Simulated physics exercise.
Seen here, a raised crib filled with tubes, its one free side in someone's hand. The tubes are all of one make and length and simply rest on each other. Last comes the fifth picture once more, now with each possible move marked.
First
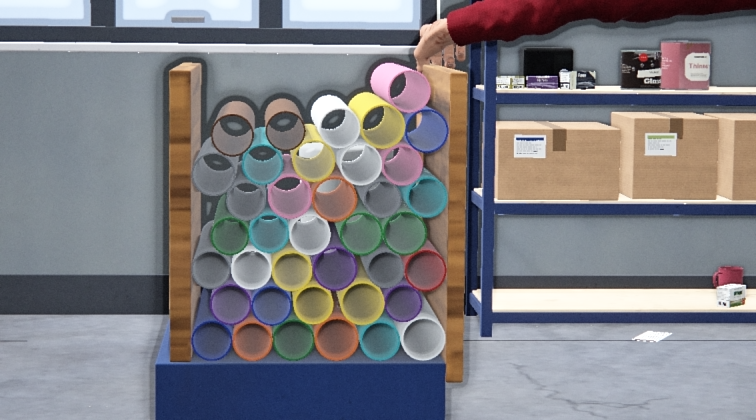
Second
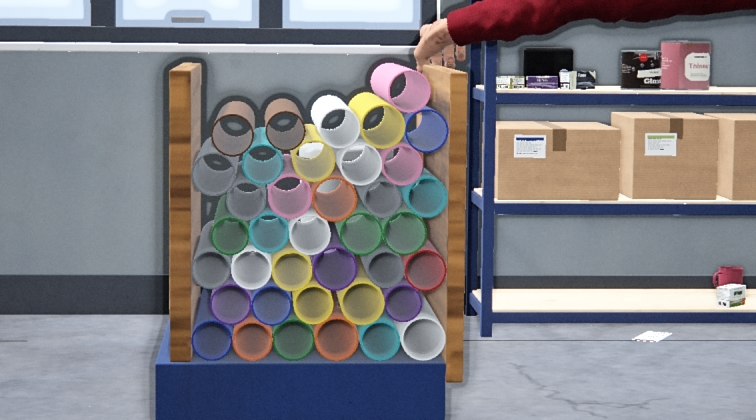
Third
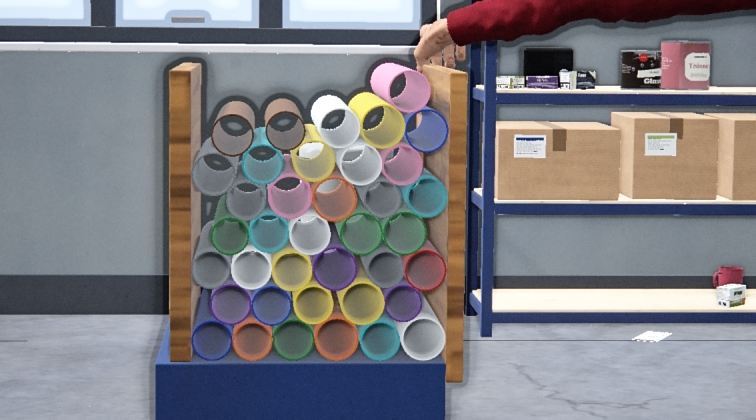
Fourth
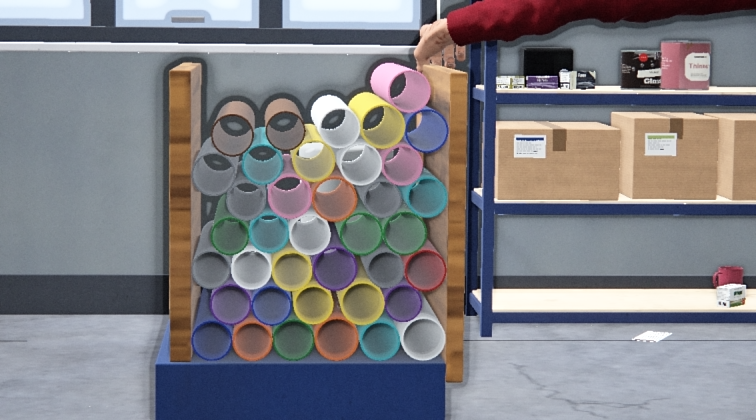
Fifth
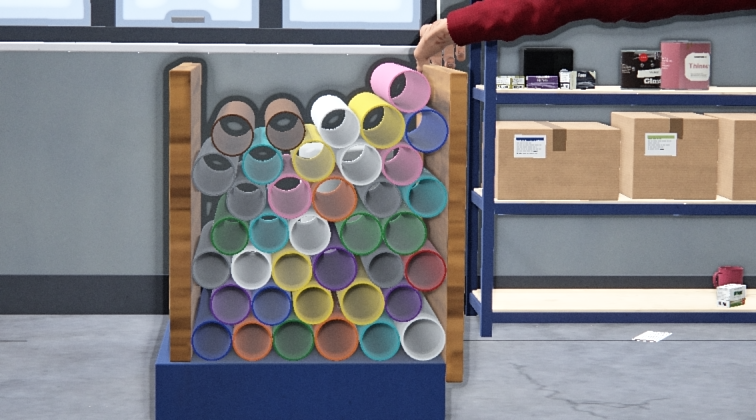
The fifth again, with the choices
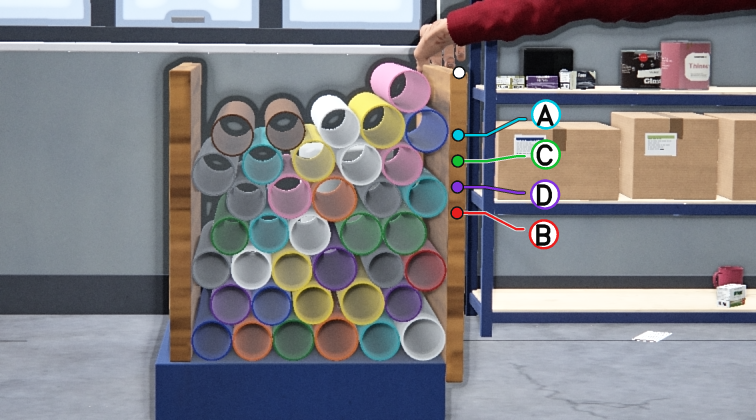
A hand in a red sleeve stayed at the top of the right wooden board and barely moved, while the colourful tubes stacked between the two boards on the blue base lay still.
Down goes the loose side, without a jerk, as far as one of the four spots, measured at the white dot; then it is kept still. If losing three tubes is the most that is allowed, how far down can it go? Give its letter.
Slide it to B.
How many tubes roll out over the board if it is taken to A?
With A, none.
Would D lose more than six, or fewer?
It loses fewer than six.
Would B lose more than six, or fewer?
It loses fewer than six.
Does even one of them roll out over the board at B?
Yes.
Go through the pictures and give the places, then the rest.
In the first frame, side board (438, 209); a blue tube (212, 340); a white tube (423, 338).
In the second frame, a white tube (423, 338); a red tube (426, 270).
In the third frame, a white tube (252, 269); a turquoise tube (269, 233).
In the fourth frame, a pink tube (290, 197); a yellow tube (314, 161).
In the fifth frame, a brown tube (286, 131); side board (438, 209); a blue tube (212, 340).
On the copy, A at (458, 135); B at (457, 213); C at (458, 161); D at (457, 187); the white dot at (459, 73).
On B. First, top of the board (449, 136).
Then, top of the board (448, 208).
Finally, top of the board (448, 212), two out over the board.
By contrast, A none out over the board; C none out over the board; D two out over the board.
